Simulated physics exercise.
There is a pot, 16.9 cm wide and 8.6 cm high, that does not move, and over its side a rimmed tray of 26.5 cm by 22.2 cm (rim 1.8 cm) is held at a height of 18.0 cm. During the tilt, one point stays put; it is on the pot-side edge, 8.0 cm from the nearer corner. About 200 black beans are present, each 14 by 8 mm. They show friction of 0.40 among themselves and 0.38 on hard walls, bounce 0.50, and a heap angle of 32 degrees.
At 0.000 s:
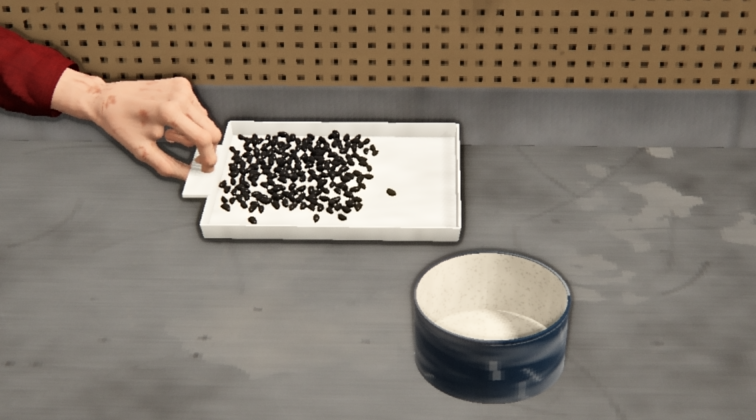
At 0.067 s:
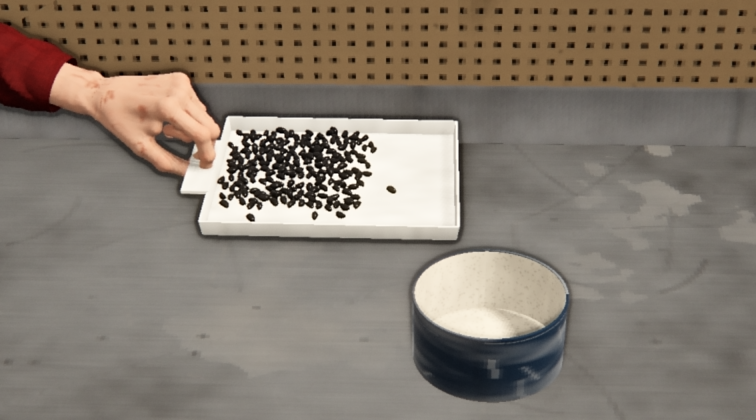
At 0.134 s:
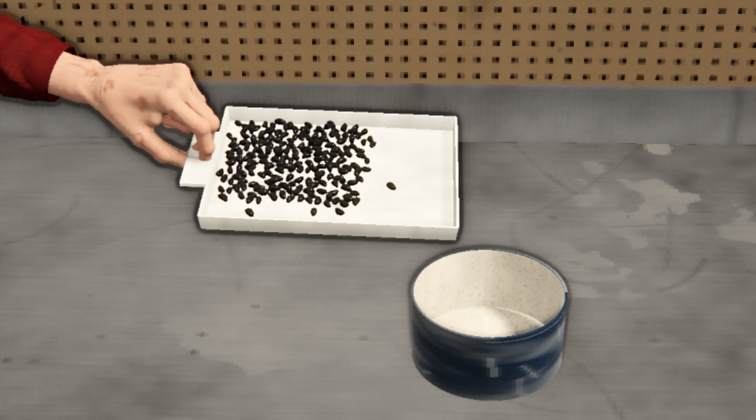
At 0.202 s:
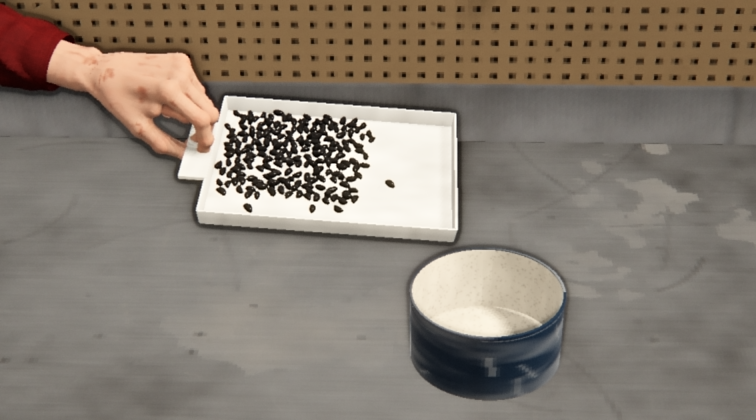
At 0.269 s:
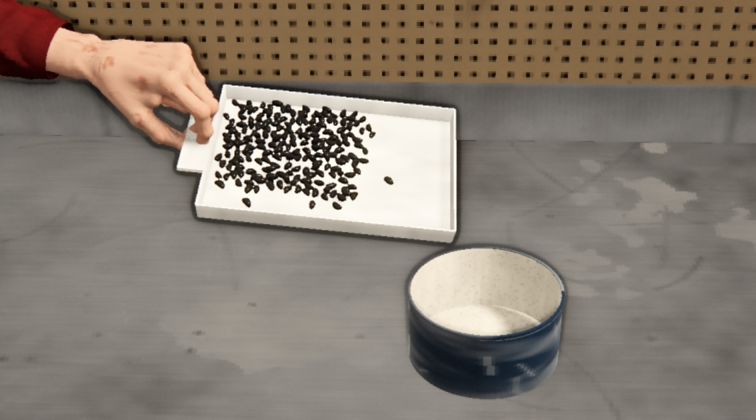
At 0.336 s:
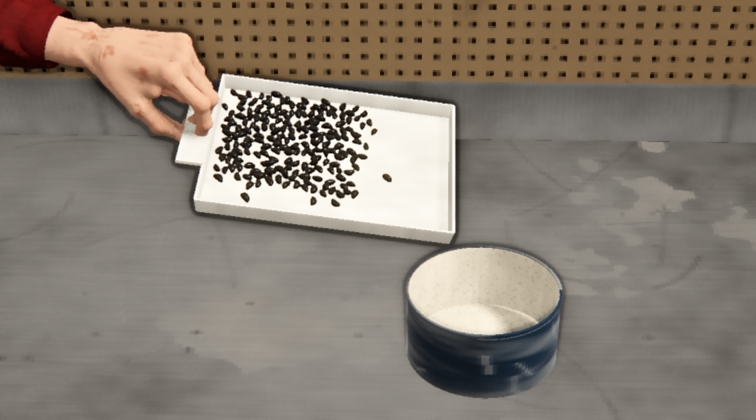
White tray of black beans slowly tilting down to the right as a hand grips its handle beside a blue pot.
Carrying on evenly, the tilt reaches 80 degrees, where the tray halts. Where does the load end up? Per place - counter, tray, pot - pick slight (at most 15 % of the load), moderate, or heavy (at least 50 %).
Counter - slight; tray - slight; pot - heavy.
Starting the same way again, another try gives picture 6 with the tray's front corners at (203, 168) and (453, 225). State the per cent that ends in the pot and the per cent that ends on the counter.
In the pot: 50 per cent; on the counter: 20 per cent.
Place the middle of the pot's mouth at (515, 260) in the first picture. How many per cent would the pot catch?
Close to 5 in a hundred.
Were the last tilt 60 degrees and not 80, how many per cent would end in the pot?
Share in the pot: Around 40 %.
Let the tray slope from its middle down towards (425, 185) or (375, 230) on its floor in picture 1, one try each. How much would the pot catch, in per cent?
First try: Around 25 percent; second try: Around 45 percent.
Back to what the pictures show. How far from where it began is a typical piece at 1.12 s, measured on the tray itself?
I'd say close to 15 centimetres.
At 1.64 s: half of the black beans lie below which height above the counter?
Roughly 20 centimetres.
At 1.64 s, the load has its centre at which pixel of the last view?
At that time the load is centred around (422, 214).
After 1.12 s, tilt 43 degrees; the tray holds 100 %, the pot 0 %.
After 1.64 s, tilt 65 degrees; the tray holds 85 %, the pot 10 %.
Then, at 2.22 s, tilt 80 degrees; the tray holds 25 %, the pot 60 %.
In the end, at 3.3 s, counter 5 %, tray 5 %, pot 90 %.
